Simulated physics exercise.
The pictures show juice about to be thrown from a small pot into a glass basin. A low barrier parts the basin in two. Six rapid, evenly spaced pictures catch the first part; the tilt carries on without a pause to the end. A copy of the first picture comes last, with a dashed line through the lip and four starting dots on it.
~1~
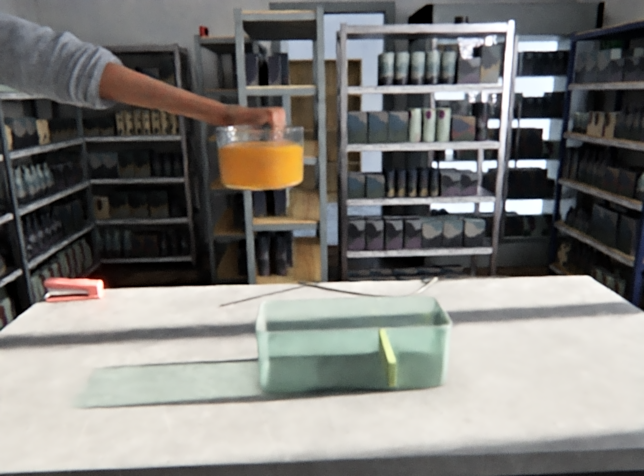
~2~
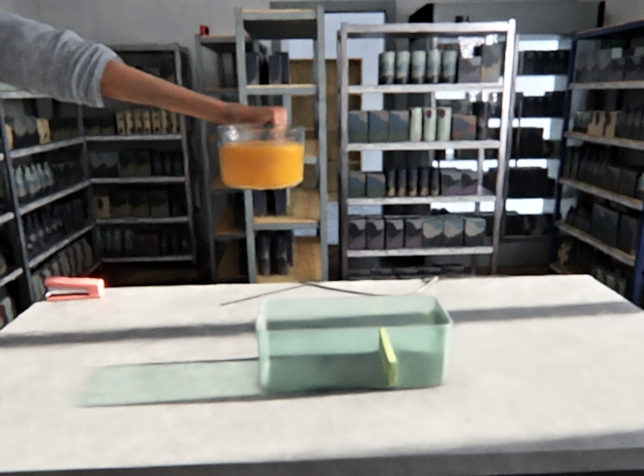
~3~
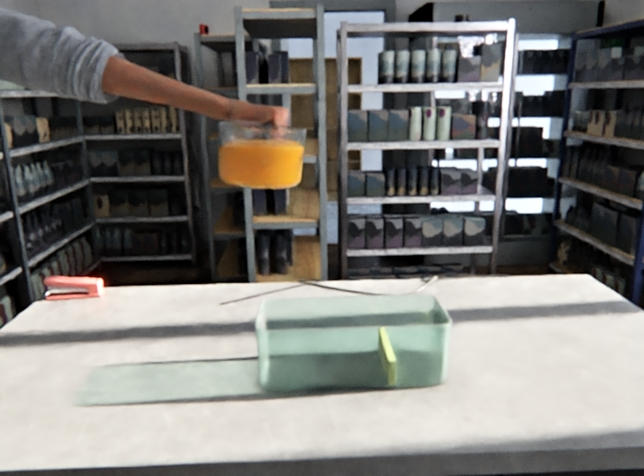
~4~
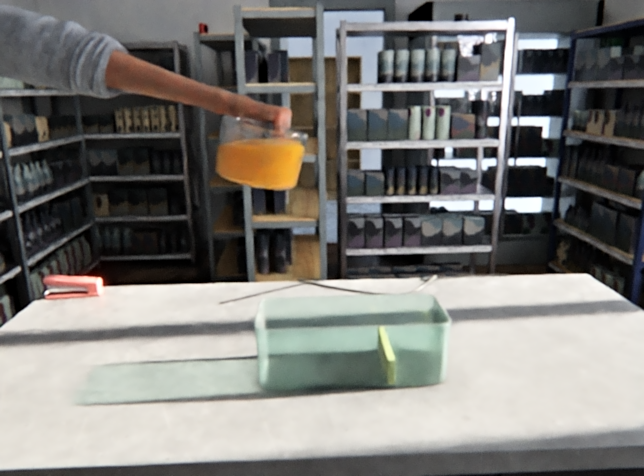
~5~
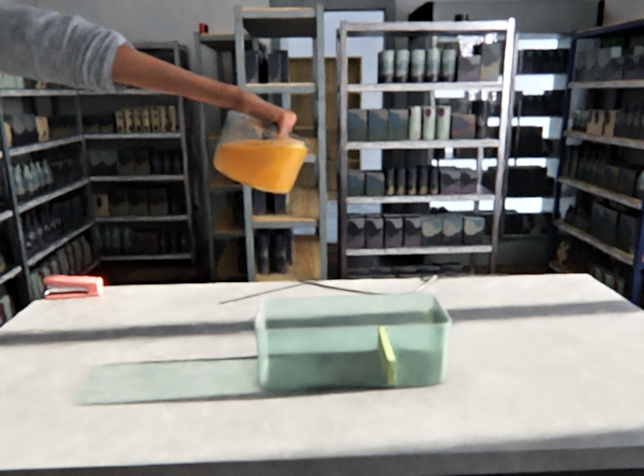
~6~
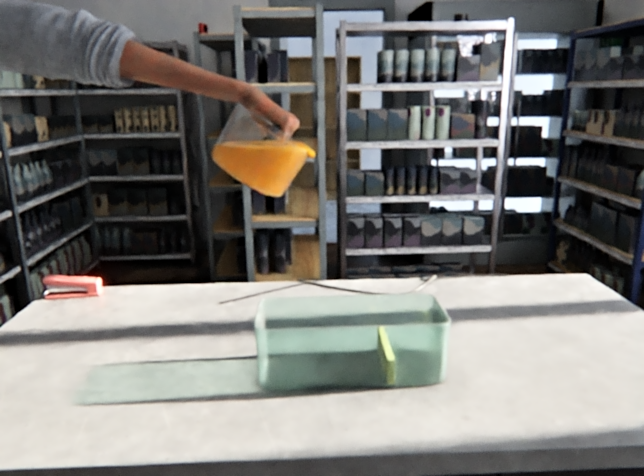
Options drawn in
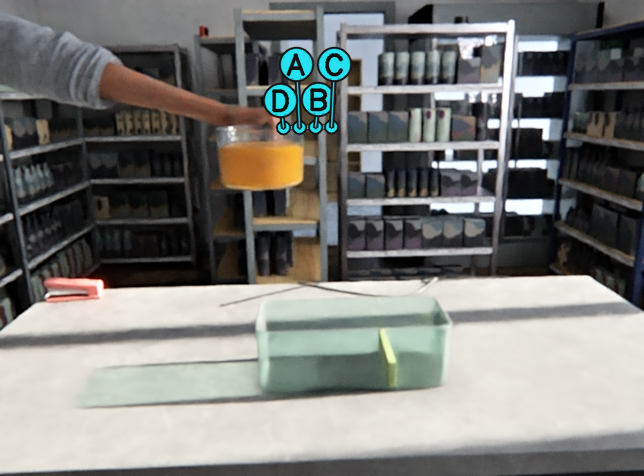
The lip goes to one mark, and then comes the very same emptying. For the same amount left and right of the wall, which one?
The answer is place C.
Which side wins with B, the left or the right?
The left side.
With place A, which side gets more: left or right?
The left side.
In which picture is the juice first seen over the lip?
In picture 6.
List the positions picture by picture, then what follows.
Upright, lip at (301, 127); basin from (261, 389) to (446, 383); top of the wall at (387, 345); nothing has left yet.
Upright, lip at (302, 127); nothing has left yet.
Tipped about 6°, lip at (304, 130); nothing has left yet.
Tipped about 13°, lip at (306, 134); nothing has left yet.
Tipped about 22°, lip at (308, 142); nothing has left yet.
Tipped about 33°, lip at (309, 152); juice is over the lip, down to (309, 152).
On the marked copy, A at (299, 127); B at (315, 127); C at (331, 126); D at (283, 127).
Choosing A, about 91 % ends left of the wall and 4 % right of it; 5 % is lost outside.
Choosing B, about 67 % ends left of the wall and 31 % right of it; 3 % is lost outside.
Choosing C, about 44 % ends left of the wall and 54 % right of it.
Choosing D, about 91 % ends left of the wall and 6 % right of it.
